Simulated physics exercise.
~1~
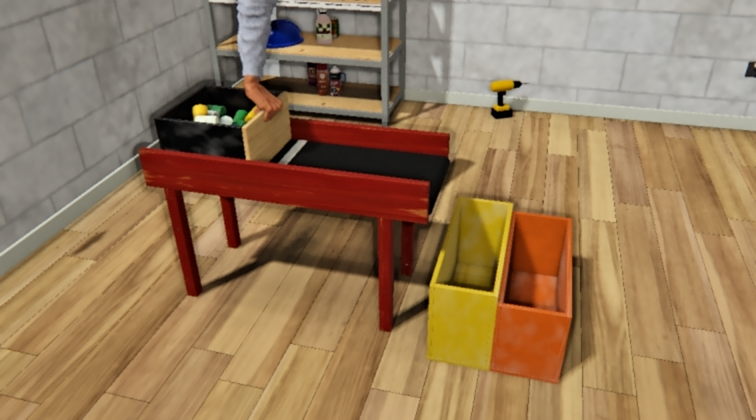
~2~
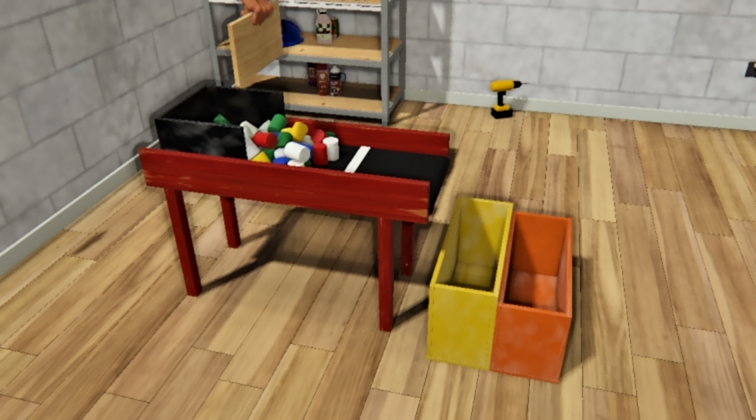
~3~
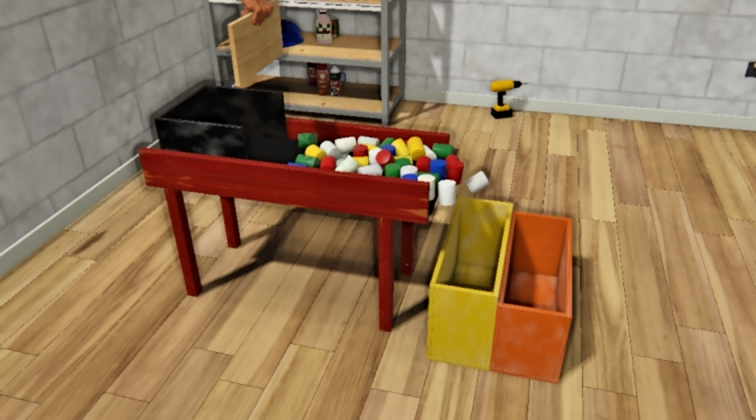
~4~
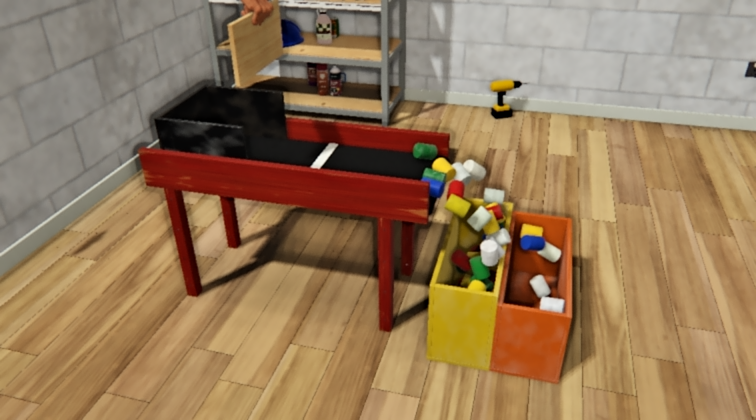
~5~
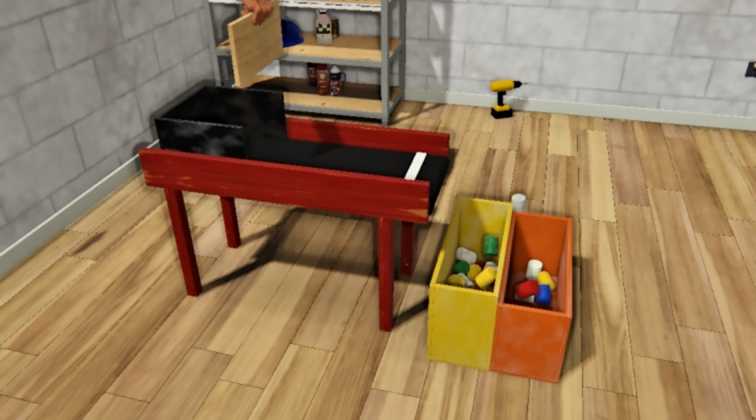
Workshop with a hand lifting a wooden gate, colourful jars riding a black conveyor and tumbling into yellow and orange boxes.
